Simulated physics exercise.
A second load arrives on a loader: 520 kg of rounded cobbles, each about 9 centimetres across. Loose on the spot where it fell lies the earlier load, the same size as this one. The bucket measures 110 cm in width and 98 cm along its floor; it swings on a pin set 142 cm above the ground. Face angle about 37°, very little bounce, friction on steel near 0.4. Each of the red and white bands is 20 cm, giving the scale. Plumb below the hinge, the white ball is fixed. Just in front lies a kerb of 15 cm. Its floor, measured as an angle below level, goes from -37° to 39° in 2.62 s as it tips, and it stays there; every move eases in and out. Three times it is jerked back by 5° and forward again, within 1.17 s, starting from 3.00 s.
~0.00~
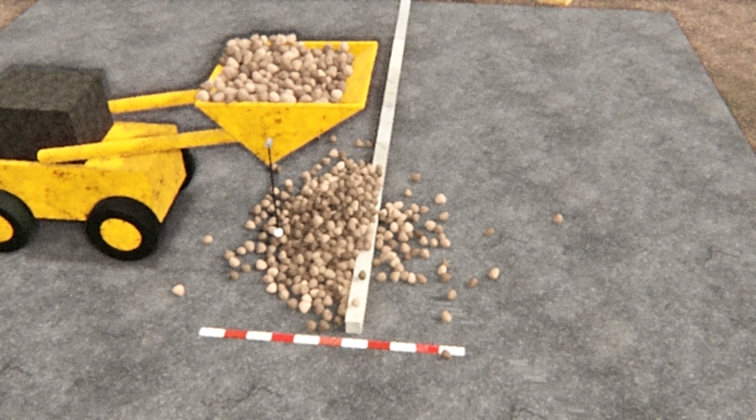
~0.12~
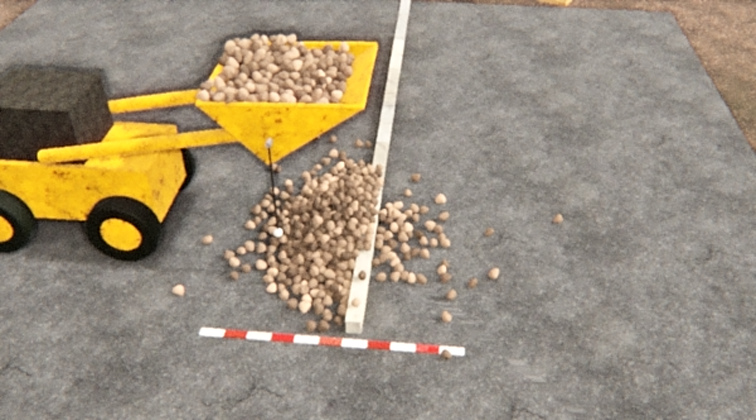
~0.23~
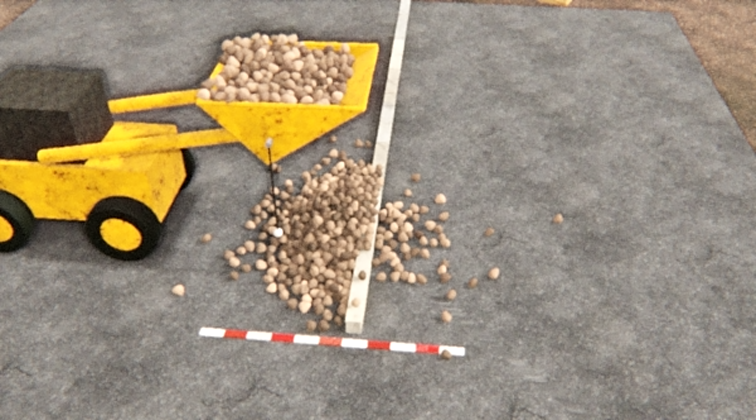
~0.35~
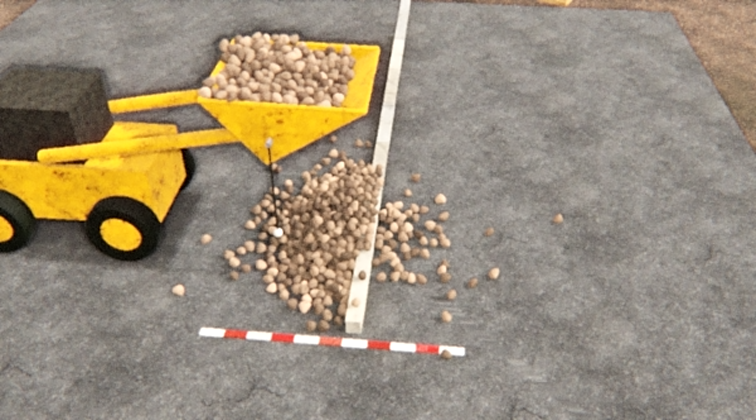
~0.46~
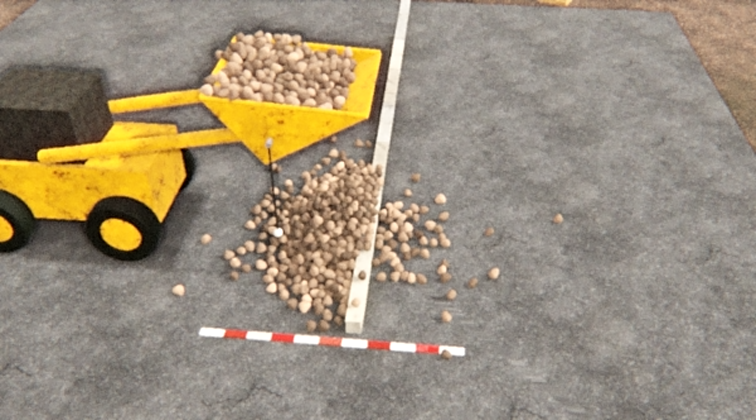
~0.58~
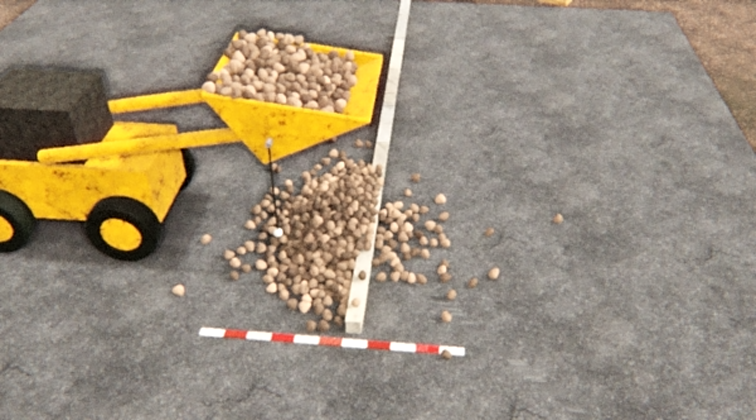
On a grey paved patch, a yellow loader held a bucket full of round stones above a loose heap lying against a pale kerb, and the bucket tilted slightly while the heap stayed still.
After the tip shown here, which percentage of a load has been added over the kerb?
Roughly 96 out of 100.
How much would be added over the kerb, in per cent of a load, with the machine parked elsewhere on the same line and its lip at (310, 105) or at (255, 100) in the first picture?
First place: Roughly 50 %; second place: Roughly 0 %.
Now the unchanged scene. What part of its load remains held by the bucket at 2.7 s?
Estimate: 10 % remaining inside, roughly.
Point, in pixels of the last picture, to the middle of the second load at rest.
In the last view, somewhere near (420, 232).
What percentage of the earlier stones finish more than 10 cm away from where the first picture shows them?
About 5 %.
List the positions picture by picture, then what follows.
In the first frame, the bucket is at -37°, its lip at (363, 106); the top of the load is at (258, 49). The earlier load is highest near (340, 214), 31 cm above ground level, 90 % on this side of the kerb, 10 % over the kerb.
In the second frame, the bucket is at -37°, its lip at (363, 107); the top of the load is at (261, 49); the stones move at 0.0 m/s on average.
In the third frame, the bucket is at -35°, its lip at (364, 109); the top of the load is at (262, 49); the stones move at 0.1 m/s on average.
In the fourth frame, lip at (365, 112), floor tilted -33°, highest stones at (257, 47); the stones move at 0.1 m/s on average.
In the fifth frame, the bucket is at -31°, its lip at (367, 116); the top of the load is at (251, 48); the stones move at 0.1 m/s on average.
In the sixth frame, lip at (369, 121), floor tilted -27°, highest stones at (251, 47); the stones move at 0.1 m/s on average.
After 2.0 s the floor is at 27°; in per cent of one load, 86 in the bucket, 97 on this side of the kerb, 17 over the kerb; the foremost stones are at (477, 279).
After 2.7 s the floor is at 39°; in per cent of one load, 11 in the bucket, 106 on this side of the kerb, 83 over the kerb; the foremost stones are at (507, 248).
After 4.6 s the floor is at 39°; in per cent of one load, 0 in the bucket, 94 on this side of the kerb, 107 over the kerb; the foremost stones are at (558, 258).
After 7.3 s the floor is at 39°; in per cent of one load, 0 in the bucket, 94 on this side of the kerb, 107 over the kerb; the foremost stones are at (558, 258). Net gain over the kerb, 96.
